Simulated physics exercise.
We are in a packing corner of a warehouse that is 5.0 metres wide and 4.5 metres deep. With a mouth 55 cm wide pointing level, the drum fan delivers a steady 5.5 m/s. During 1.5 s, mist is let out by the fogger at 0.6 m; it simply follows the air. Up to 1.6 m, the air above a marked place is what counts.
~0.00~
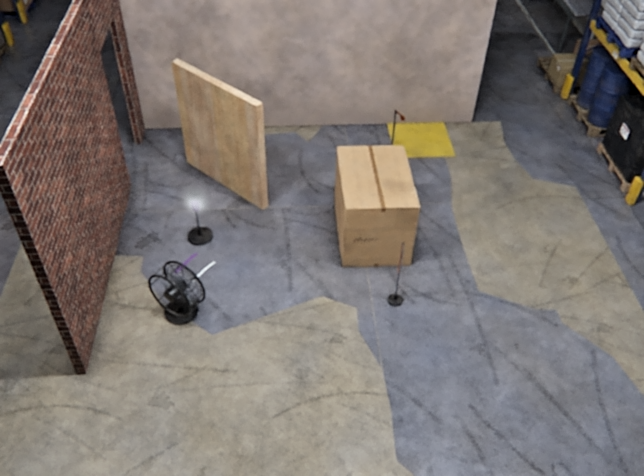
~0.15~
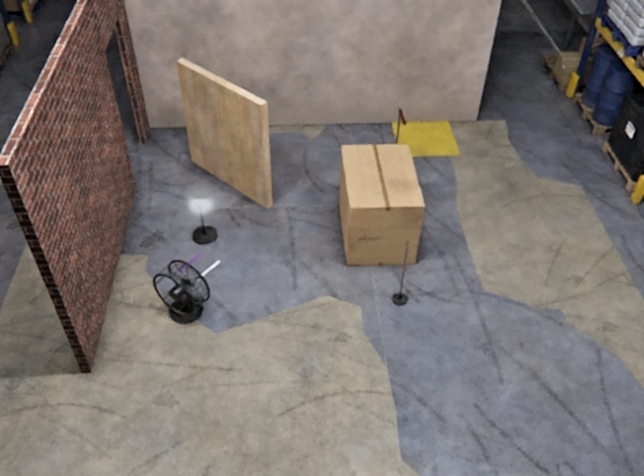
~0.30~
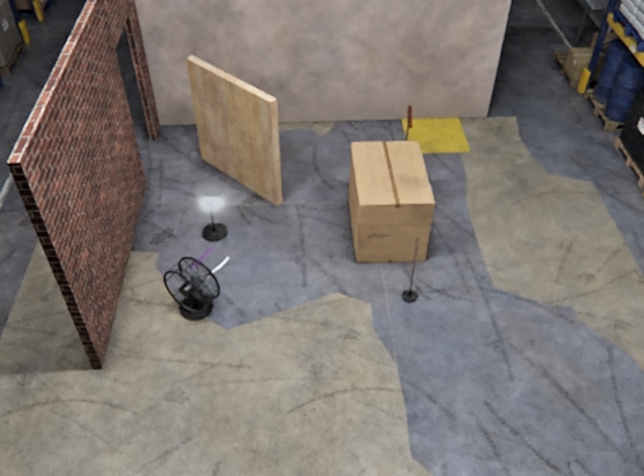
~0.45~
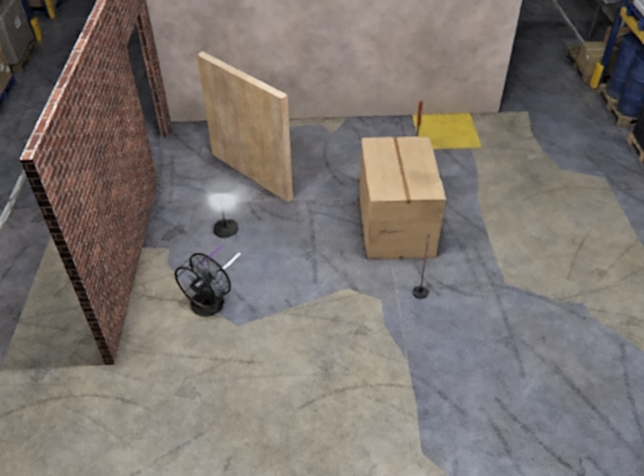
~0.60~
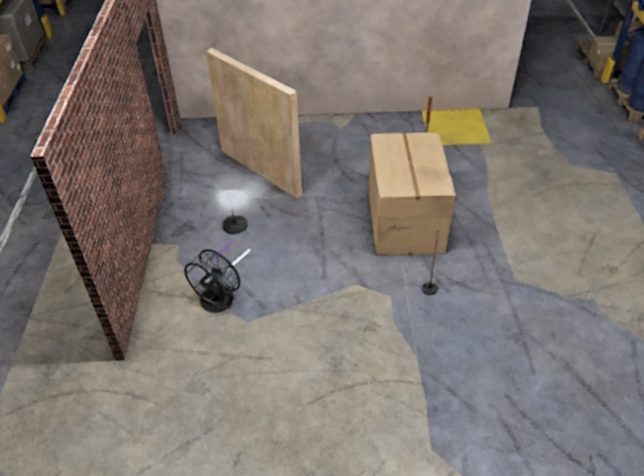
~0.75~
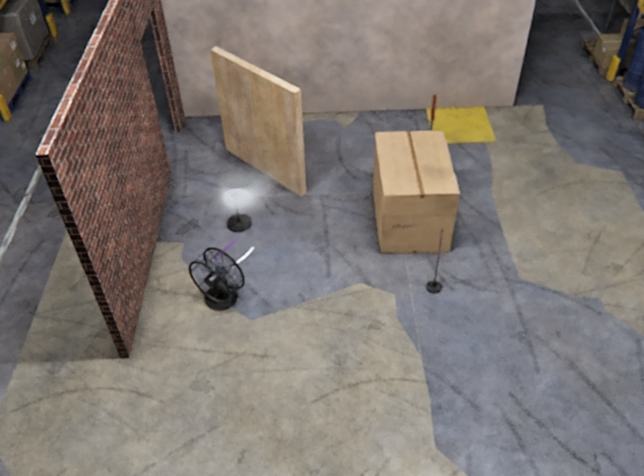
White mist thickens above a small stand behind a black fan as the view shifts.
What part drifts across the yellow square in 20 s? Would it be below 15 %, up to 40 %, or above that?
I would say under 15 %.
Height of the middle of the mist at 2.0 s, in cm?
Roughly 30 cm up.
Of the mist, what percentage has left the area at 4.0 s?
Estimate: Close to 5 %.
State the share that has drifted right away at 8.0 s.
About 60 per cent.
By 2.0 s, 0 % is gone from the area; 1 % has passed over the yellow square, and the middle of the rest is near (240, 185).
By 4.0 s, 7 % is gone from the area; 3 % has passed over the yellow square, and the middle of the rest is near (196, 141).
By 8.0 s, 62 % is gone from the area; 3 % has passed over the yellow square, and the middle of the rest is near (158, 83).
By 20.0 s, 90 % is gone from the area; 4 % has passed over the yellow square.
